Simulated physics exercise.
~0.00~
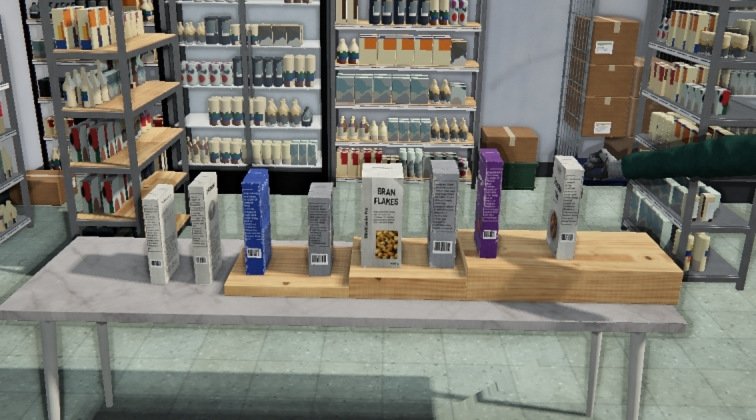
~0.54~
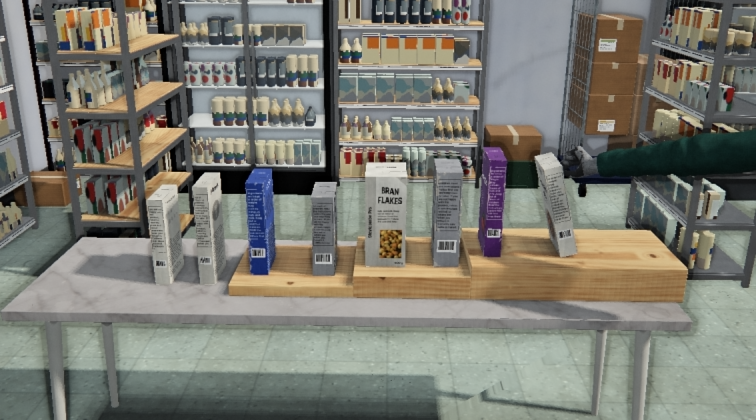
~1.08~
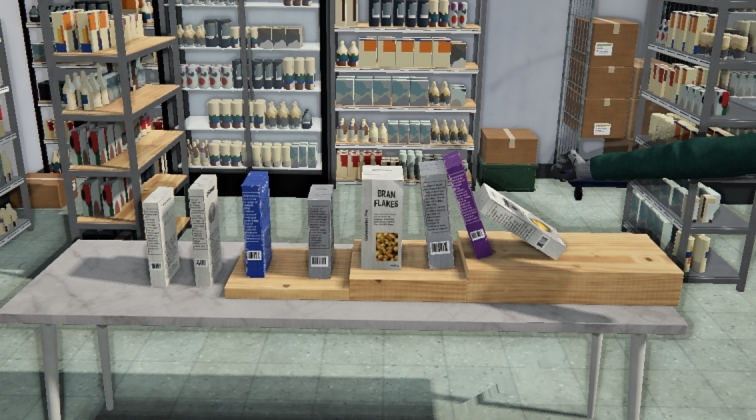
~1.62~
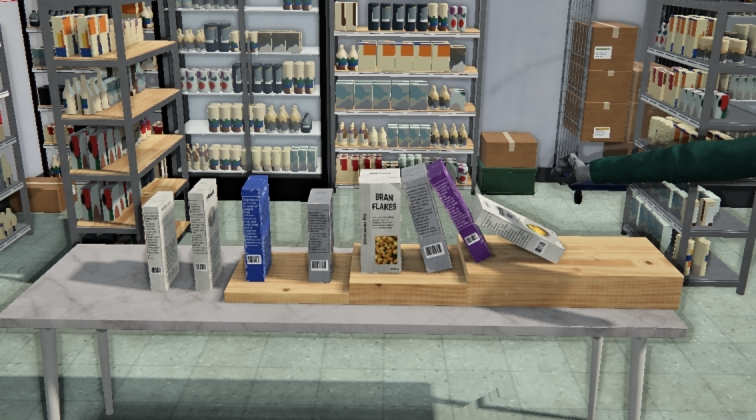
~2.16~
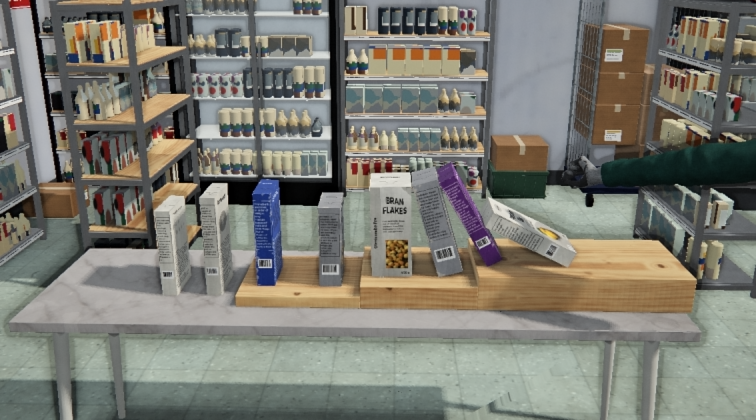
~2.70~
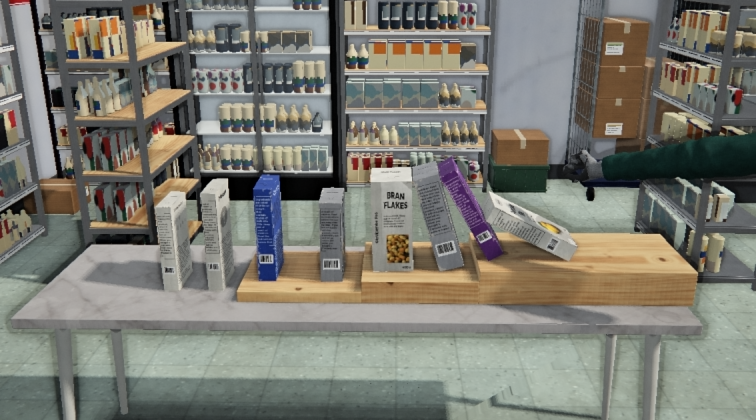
The white box at the right end of a row of cereal boxes tipped left beside a green-sleeved arm, knocking the purple one into a grey one, and all three ended up leaning toward the bran flakes box while the rest stayed upright.
